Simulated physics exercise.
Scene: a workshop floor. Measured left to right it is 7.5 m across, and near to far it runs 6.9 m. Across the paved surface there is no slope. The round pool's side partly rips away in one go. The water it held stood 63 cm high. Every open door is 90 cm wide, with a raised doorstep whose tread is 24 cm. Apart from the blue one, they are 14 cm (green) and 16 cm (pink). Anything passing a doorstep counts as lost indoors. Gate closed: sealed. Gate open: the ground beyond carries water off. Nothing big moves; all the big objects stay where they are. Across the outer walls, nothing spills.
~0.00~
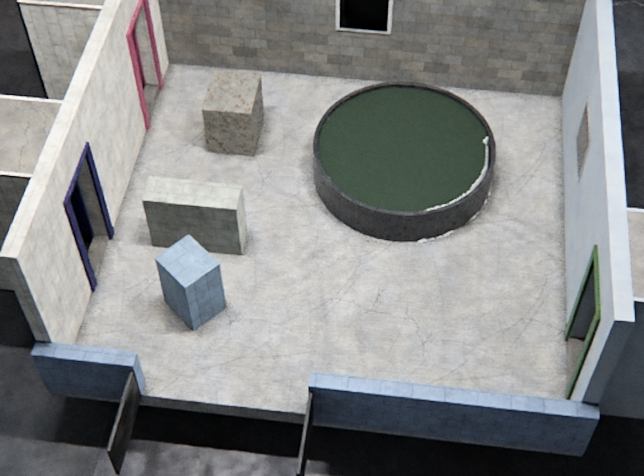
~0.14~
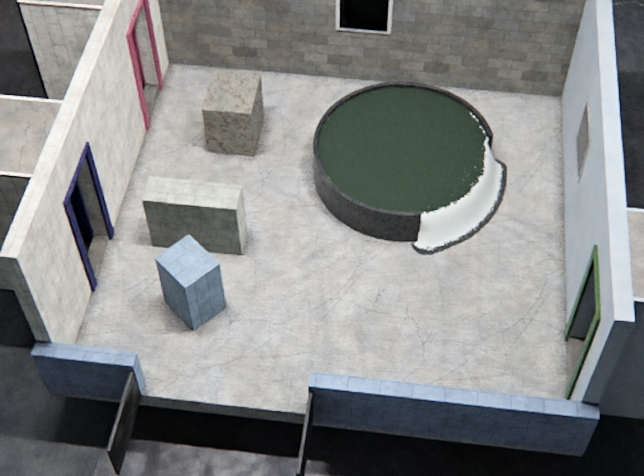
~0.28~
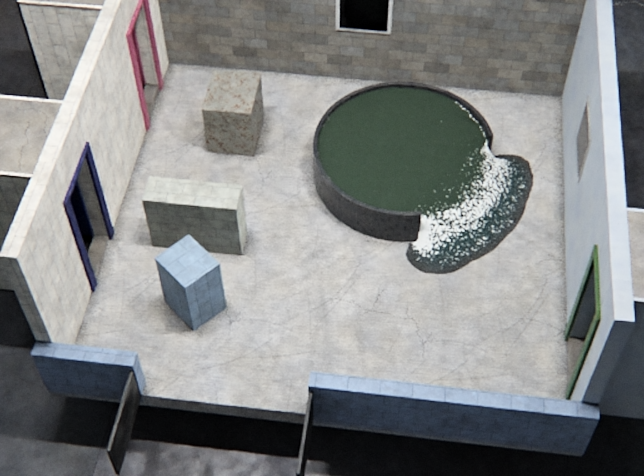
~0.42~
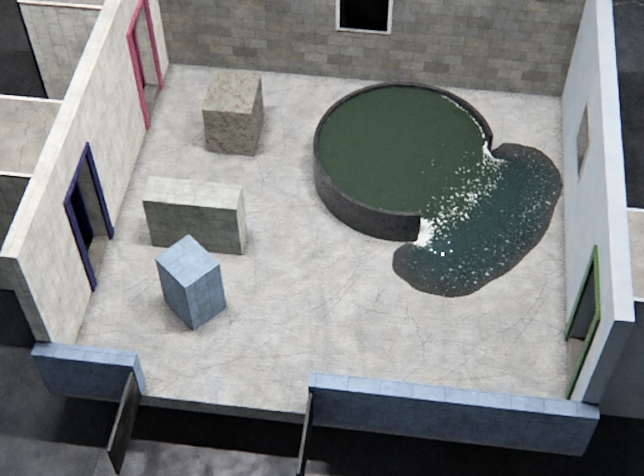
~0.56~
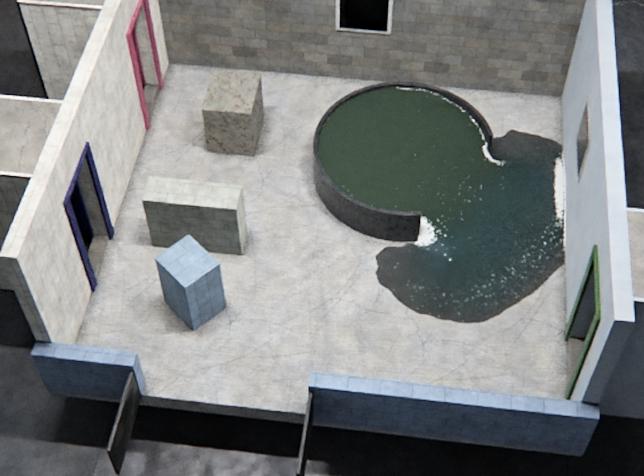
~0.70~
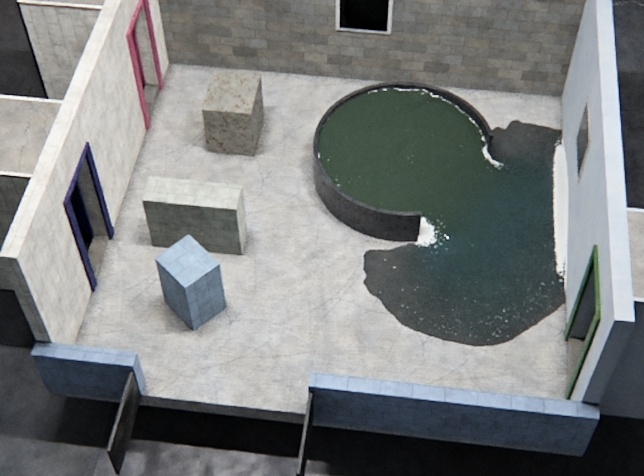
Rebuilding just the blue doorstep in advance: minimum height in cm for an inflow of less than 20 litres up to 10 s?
Roughly 12.5 cm.
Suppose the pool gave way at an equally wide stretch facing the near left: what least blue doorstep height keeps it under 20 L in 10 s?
If so: Around 13.0 cm.
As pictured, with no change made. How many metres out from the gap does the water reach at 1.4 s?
Roughly 4.2 m from the gap.
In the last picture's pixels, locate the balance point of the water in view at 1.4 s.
(438, 196).
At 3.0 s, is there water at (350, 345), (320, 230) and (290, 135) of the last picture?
Okay, in order that's got wet, stayed dry and finally stayed dry.
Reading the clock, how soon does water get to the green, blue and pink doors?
It arrives at the green door at 1.0 s, the blue door at 5.0 s and the pink door at 5.5 s.
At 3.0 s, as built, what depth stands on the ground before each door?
Green 26, blue 0, pink 0 cm.
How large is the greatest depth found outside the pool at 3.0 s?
About 46 cm at most.
After 1.4 s water covers 25 % of the floor, deepest (42 cm) near (559, 251); it has not reached the blue door.
After 3.0 s water covers 40 % of the floor, deepest (46 cm) near (537, 425); it has not reached the blue door.
After 10.0 s water covers 100 % of the floor, deepest (18 cm) near (165, 78); 13 cm at the blue door, 35 litres in over its 11 cm doorstep.
At the blue door as built, the water arrived by 4.8 s and peaked near 17 cm at 6.2 s.
Run again over the same 10 s with other heights there, 42 litres in over 10.5 cm, 6 litres over 14.5 cm. The limit of 20 litres is kept from about 12.5 cm up.
